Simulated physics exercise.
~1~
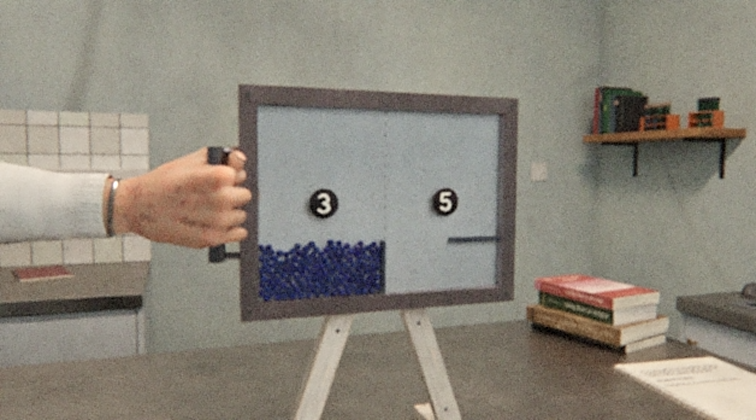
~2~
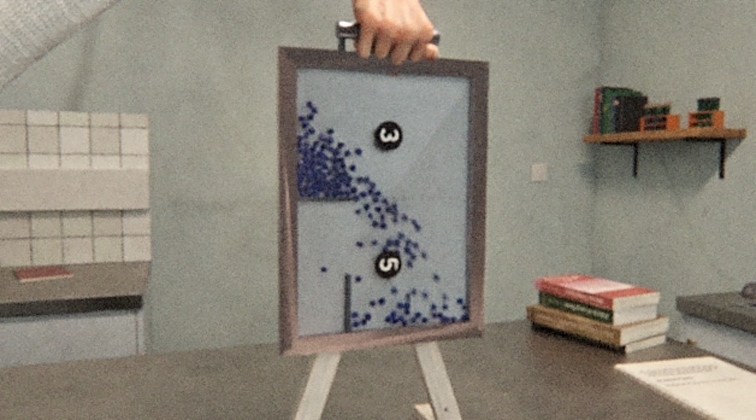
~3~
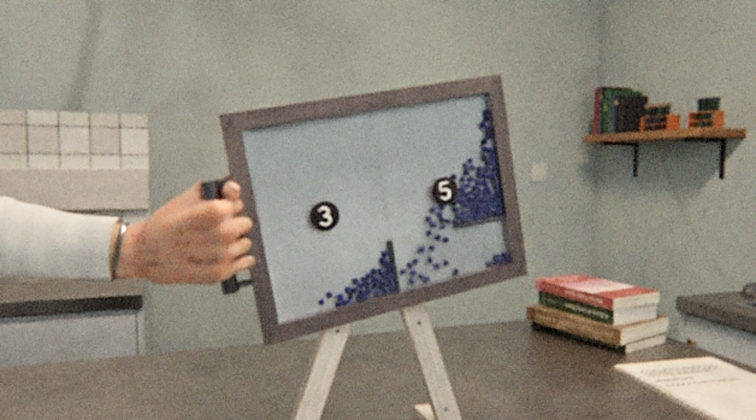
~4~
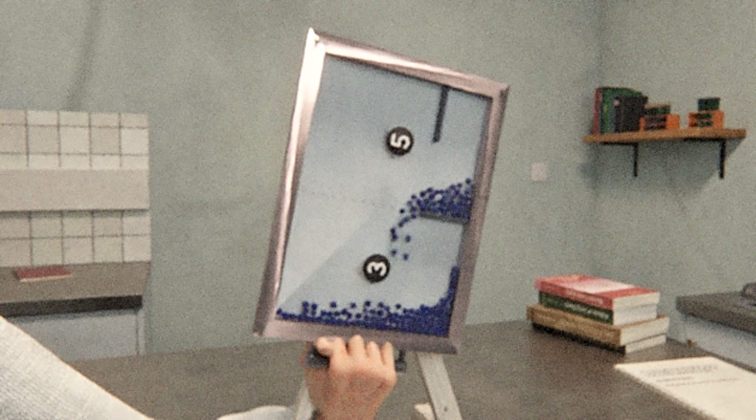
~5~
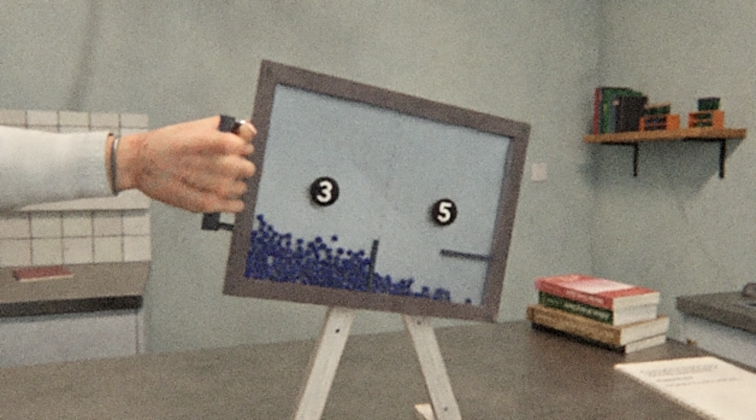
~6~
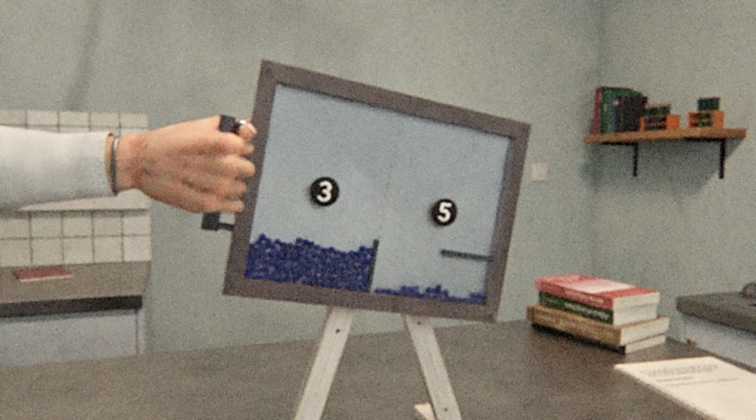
Dark blue beads tumbling inside a framed box as a hand turns it both ways, settling mostly in the left half.
